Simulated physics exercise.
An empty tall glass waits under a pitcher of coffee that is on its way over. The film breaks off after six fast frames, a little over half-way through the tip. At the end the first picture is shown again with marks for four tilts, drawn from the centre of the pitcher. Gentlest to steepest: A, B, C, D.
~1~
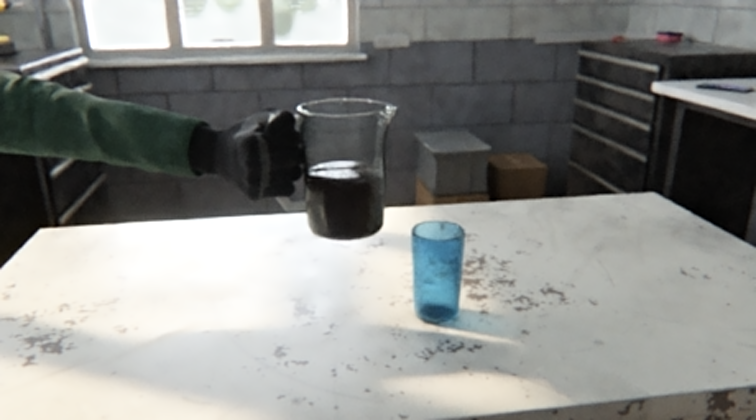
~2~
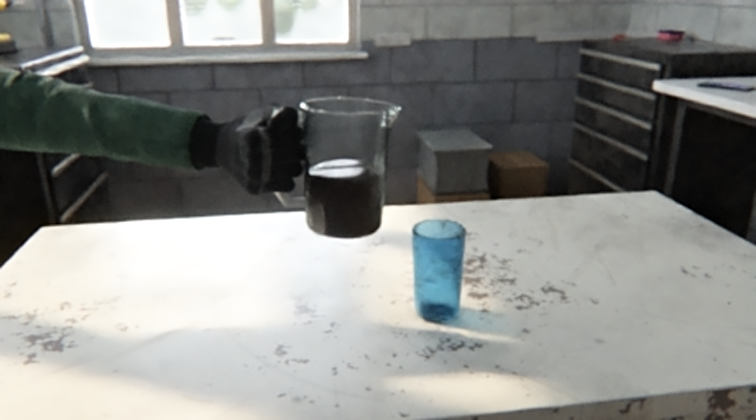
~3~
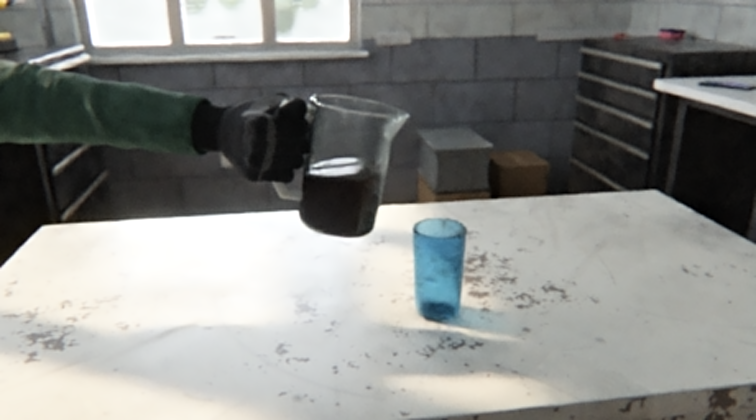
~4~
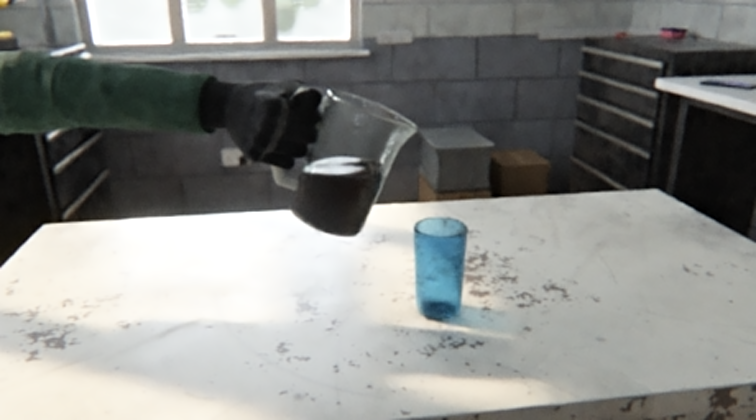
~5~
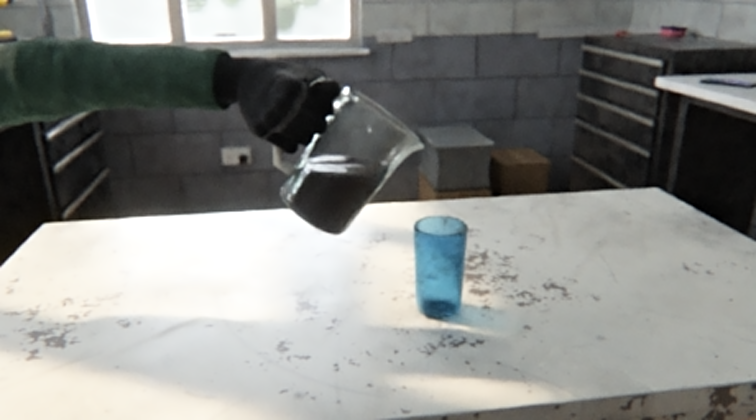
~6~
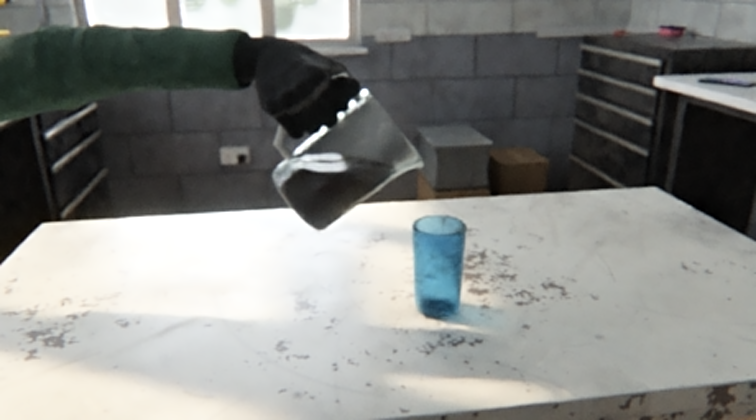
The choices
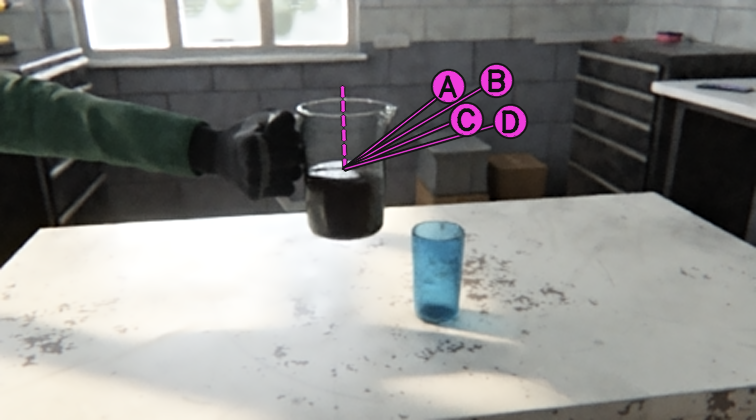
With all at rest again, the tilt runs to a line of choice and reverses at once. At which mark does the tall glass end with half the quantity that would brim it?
The best mark is D.
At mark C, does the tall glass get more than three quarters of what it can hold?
No.
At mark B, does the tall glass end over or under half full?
Under.
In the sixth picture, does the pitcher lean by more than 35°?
Yes.
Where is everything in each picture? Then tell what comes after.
The first picture shows upright, lip at (396, 107); rim of the tall glass round (438, 230); nothing has left yet.
The second picture shows tipped about 3°, lip at (400, 108); nothing has left yet.
The third picture shows tipped about 10°, lip at (408, 115); nothing has left yet.
The fourth picture shows tipped about 22°, lip at (417, 127); nothing has left yet.
The fifth picture shows tipped about 37°, lip at (423, 144); nothing has left yet.
The sixth picture shows tipped about 52°, lip at (423, 164); nothing has left yet.
On the marked copy, A at (435, 98); B at (481, 88); C at (449, 123); D at (493, 125).
With A, nothing reaches the tall glass.
With B, the tall glass ends with about 11 % of what it can hold.
With C, the tall glass ends with about 29 % of what it can hold.
With D, the tall glass ends with about 51 % of what it can hold; 5 % of the coffee is spilt.
